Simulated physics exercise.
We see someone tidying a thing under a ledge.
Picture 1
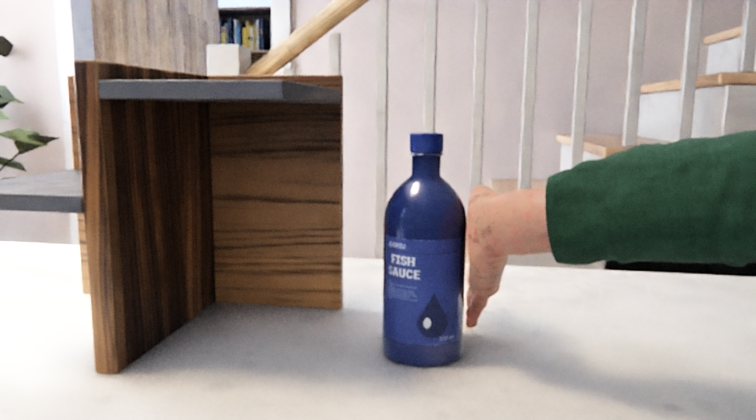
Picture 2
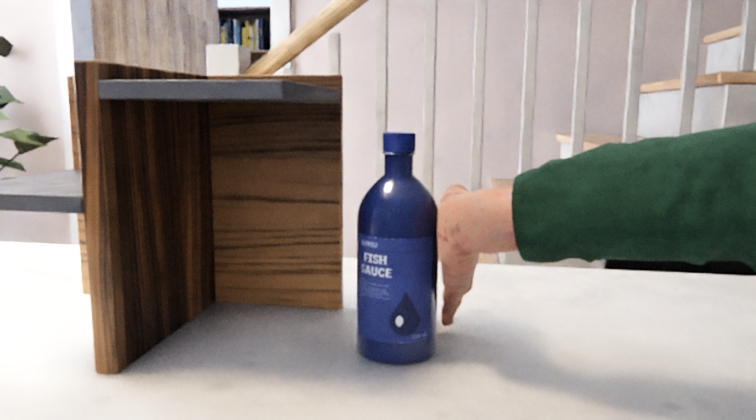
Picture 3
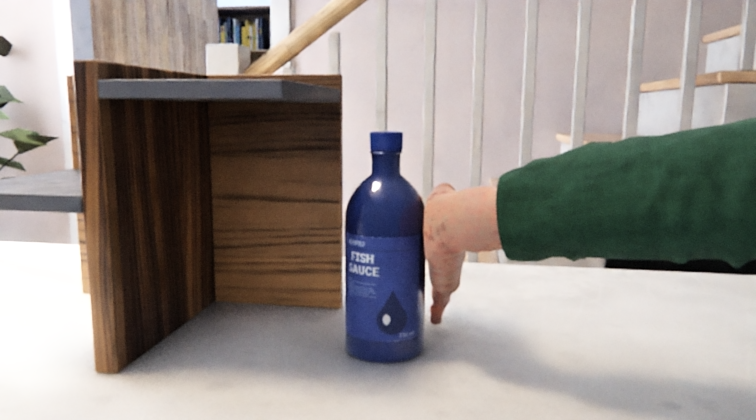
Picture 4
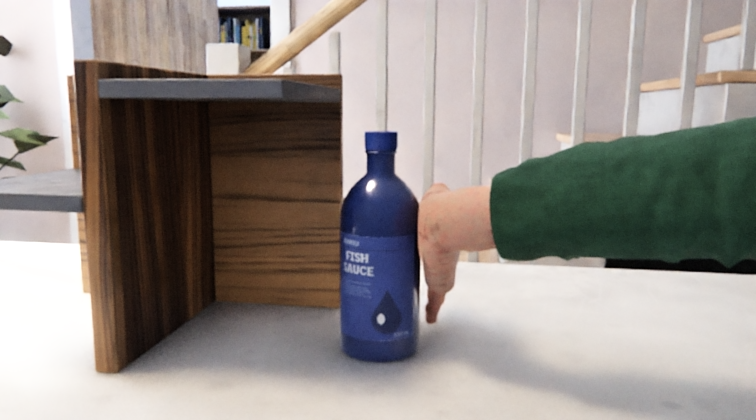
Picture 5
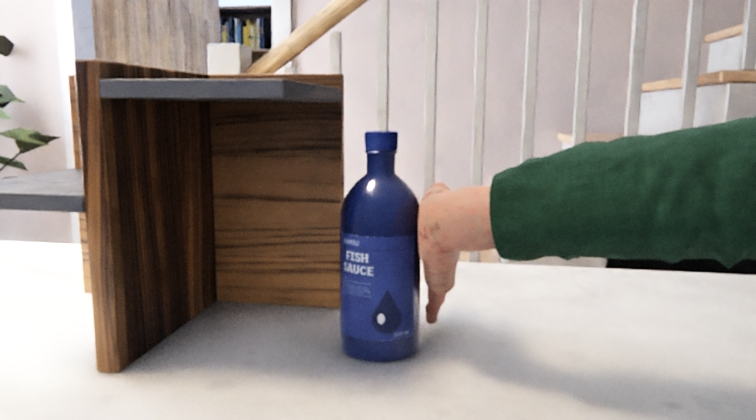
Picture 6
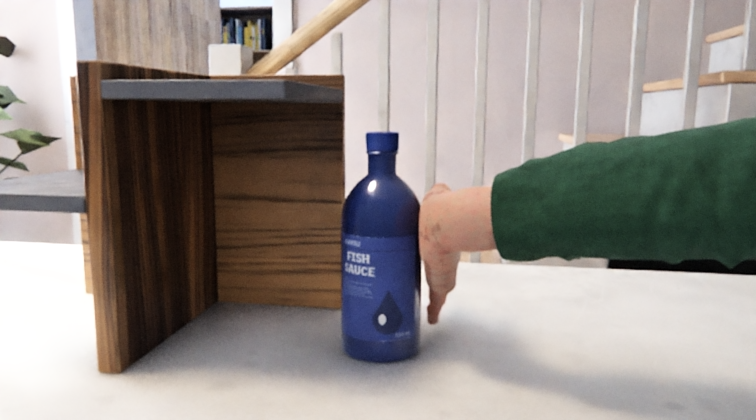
A blue fish sauce bottle slid a short way left across the pale tabletop toward a wooden shelf, pushed by a hand in a green sleeve, then barely moved with the hand still against it.
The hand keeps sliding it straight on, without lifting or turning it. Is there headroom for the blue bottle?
Outcome: The blue bottle slides in.
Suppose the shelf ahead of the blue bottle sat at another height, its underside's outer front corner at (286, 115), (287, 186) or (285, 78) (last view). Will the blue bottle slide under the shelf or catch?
In turn it gets in; stops at the shelf; gets in.
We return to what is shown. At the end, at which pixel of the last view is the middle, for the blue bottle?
Its middle is close to (280, 239).
Then, 0.34 s past the last view, blue bottle sliding up to the opening near (348, 241).
Then, 0.56 s past the last view, blue bottle part of the way in near (305, 240).
Finally, the blue bottle clears the shelf, near (280, 240).
